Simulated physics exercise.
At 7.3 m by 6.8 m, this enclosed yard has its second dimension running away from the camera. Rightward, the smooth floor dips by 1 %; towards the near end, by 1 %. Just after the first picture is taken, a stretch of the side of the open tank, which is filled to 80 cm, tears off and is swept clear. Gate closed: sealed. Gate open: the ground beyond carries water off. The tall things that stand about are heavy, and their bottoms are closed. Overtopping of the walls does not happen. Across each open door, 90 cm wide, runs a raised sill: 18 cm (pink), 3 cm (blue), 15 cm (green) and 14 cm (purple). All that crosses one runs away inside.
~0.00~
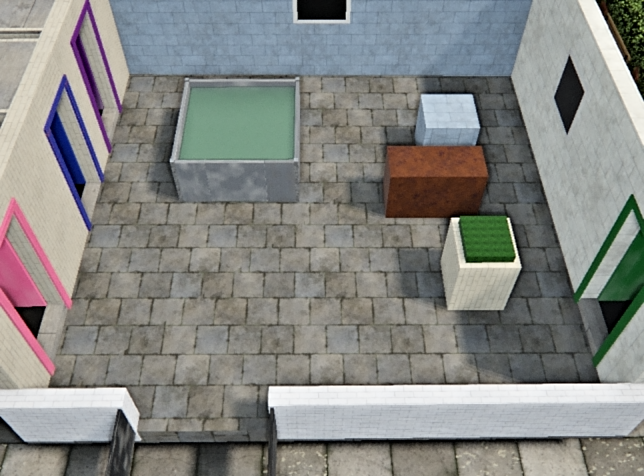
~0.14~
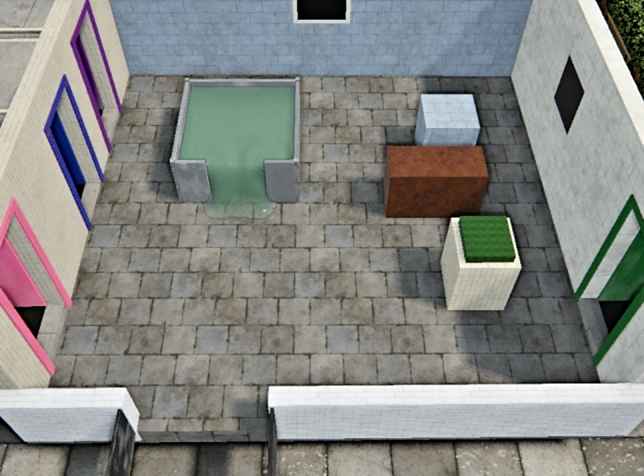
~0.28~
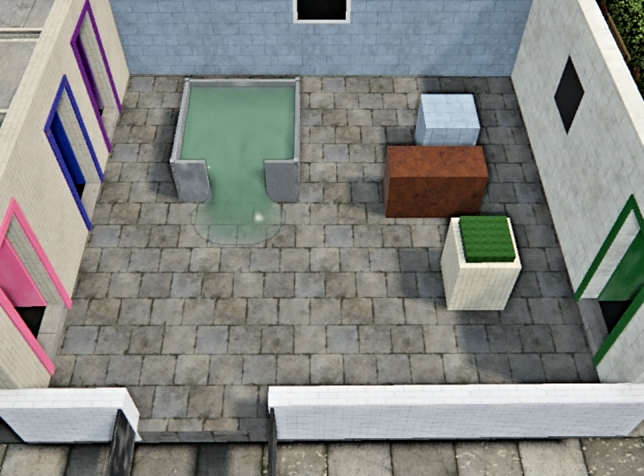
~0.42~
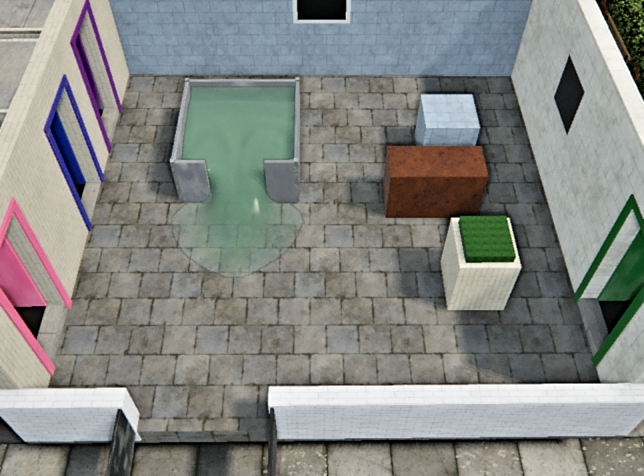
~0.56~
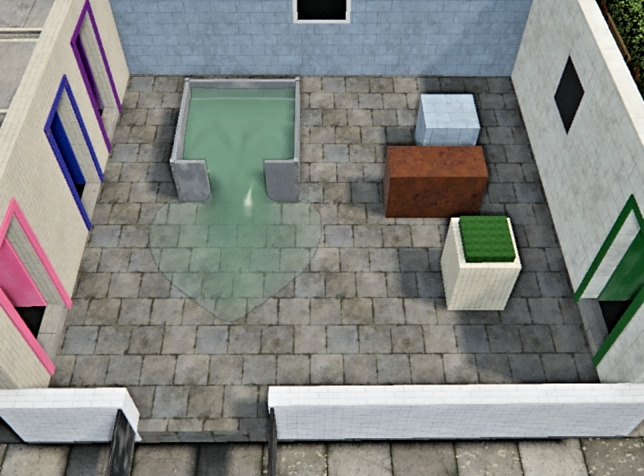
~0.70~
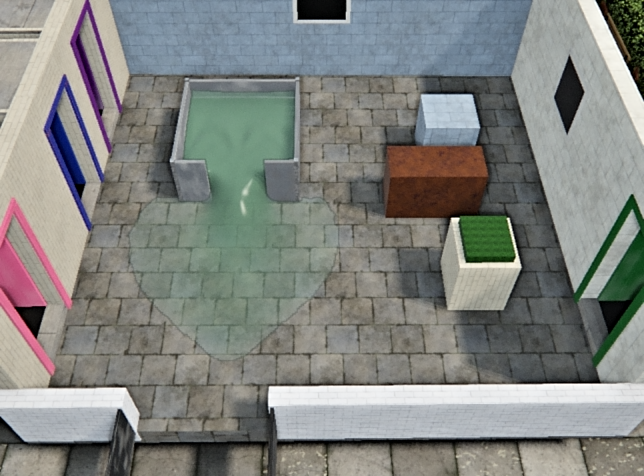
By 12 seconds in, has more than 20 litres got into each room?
At the pink door the limit will not be crossed. At the blue door the limit will not be crossed. At the green door the limit will not be crossed. At the purple door the limit will not be crossed.
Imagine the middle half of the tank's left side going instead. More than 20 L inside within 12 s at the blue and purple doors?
Versus the limit - blue: Exceeded, purple: Exceeded.
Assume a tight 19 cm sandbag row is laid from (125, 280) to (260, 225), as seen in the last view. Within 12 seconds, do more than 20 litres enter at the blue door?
Against that limit: Blue over.
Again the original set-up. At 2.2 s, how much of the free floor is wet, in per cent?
Wet share: About 40 %.
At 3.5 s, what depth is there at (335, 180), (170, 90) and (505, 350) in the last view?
Listed order: 0 / 0 / 5 cm.
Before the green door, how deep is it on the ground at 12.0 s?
Reading: Close to 8.0 cm.
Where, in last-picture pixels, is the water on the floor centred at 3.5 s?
At roughly (263, 249).
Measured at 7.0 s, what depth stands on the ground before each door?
Door by door, in cm: Pink reads 6, blue reads 1, green reads 9, purple reads 1.
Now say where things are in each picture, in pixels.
The open tank at (239, 122) is whole and still, 80 cm deep, in the first frame.
Water pours out at (238, 187) and has run 0.5 m, to (209, 211); typically 9 cm deep outside, 80 cm at the open tank's back, in the second frame.
Water pours out at (239, 188) and has run 0.9 m, to (221, 241); typically 12 cm deep outside, 80 cm at the open tank's back, in the third frame.
Water pours out at (239, 189) and has run 1.5 m, to (225, 273); typically 9 cm deep outside, 75 cm at the open tank's back, in the fourth frame.
Water pours out at (238, 188) and has run 2.2 m, to (226, 315); typically 6 cm deep outside, 67 cm at the open tank's back, in the fifth frame.
The front is at (236, 353), 2.8 m from the gap at (238, 187); 5.8 m2 of floor is under water; 69 cm left at the back of the open tank, in the sixth frame.
After 1.4 s water covers 35 % of the floor and is deepest (38 cm) near (243, 208); pink door 4 cm at the sill, 0 L in, blue door not reached, green door not reached, purple door not reached.
After 2.2 s water covers 40 % of the floor and is deepest (34 cm) near (85, 413); pink door 12 cm at the sill, 0 L in, blue door 1 cm at the sill, 0 L in, green door not reached, purple door not reached.
After 3.5 s water covers 40 % of the floor and is deepest (26 cm) near (602, 410); pink door 13 cm at the sill, 1 L in, blue door 1 cm at the sill, 0 L in, green door 13 cm at the sill, 0 L in, purple door not reached.
After 7.0 s water covers 60 % of the floor and is deepest (13 cm) near (589, 410); pink door 6 cm at the sill, 1 L in, blue door 1 cm at the sill, 0 L in, green door 9 cm at the sill, 1 L in, purple door not reached.
After 12.0 s water covers 80 % of the floor and is deepest (10 cm) near (575, 410); pink door 2 cm at the sill, 1 L in, blue door 1 cm at the sill, 0 L in, green door 8 cm at the sill, 1 L in, purple door 2 cm at the sill, 0 L in.
